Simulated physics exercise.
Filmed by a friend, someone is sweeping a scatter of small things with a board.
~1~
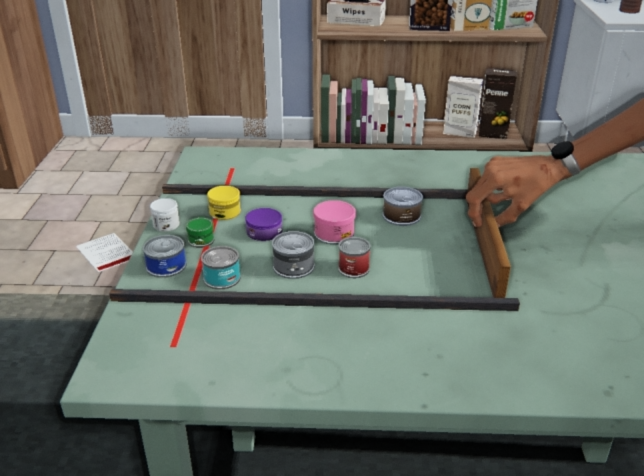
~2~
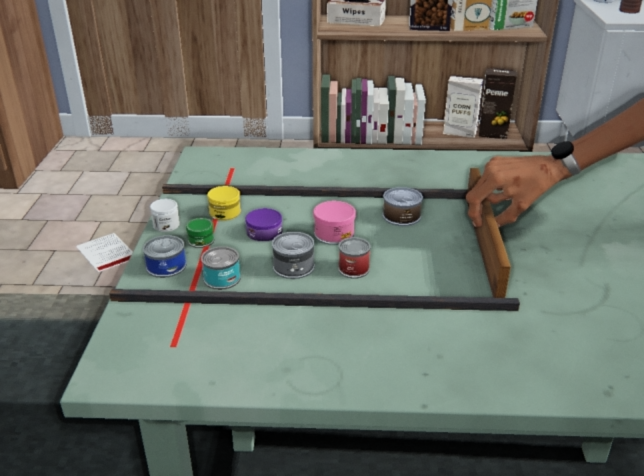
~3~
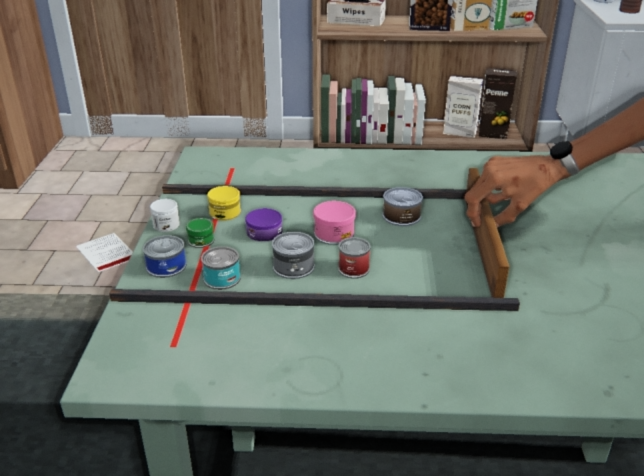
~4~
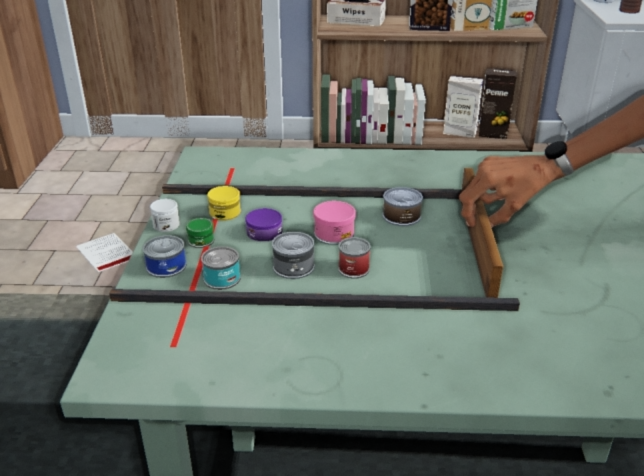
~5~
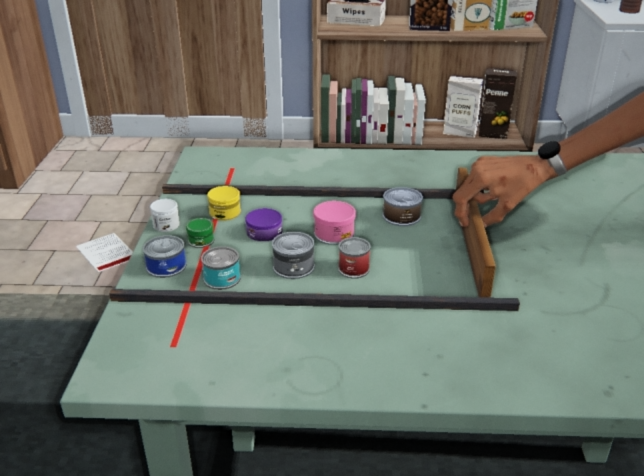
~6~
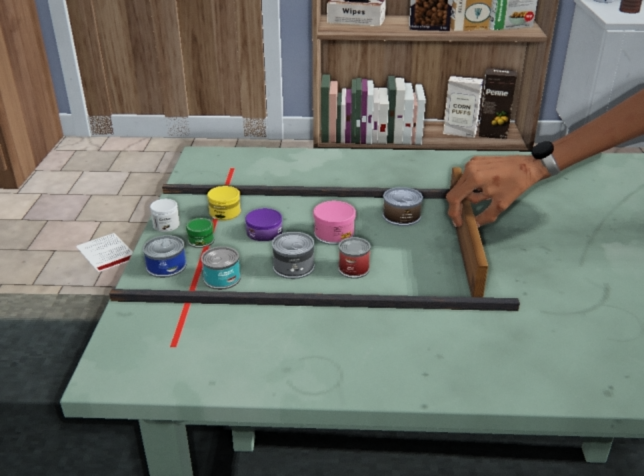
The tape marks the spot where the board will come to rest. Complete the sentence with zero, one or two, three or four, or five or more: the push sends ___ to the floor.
The push sends one or two to the floor.
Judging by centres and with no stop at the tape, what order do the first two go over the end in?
Order, earliest first: White tub, green tin.
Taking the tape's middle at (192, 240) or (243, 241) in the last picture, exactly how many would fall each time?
It comes to 4, then 0.
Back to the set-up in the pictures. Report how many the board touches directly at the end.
Contact count: 4.
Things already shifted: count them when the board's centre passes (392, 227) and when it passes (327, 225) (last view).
At the first spot 1, then 4.
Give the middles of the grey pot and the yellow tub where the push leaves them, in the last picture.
Grey pot at about (160, 241), yellow tub at about (167, 197).
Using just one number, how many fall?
Count: 1.
Soon after, none off yet; white tub at rest near (165, 215); blue pot at rest near (165, 256); green tin at rest near (200, 233).
By the end, the number that fall off is one or two; fallen, white tub.
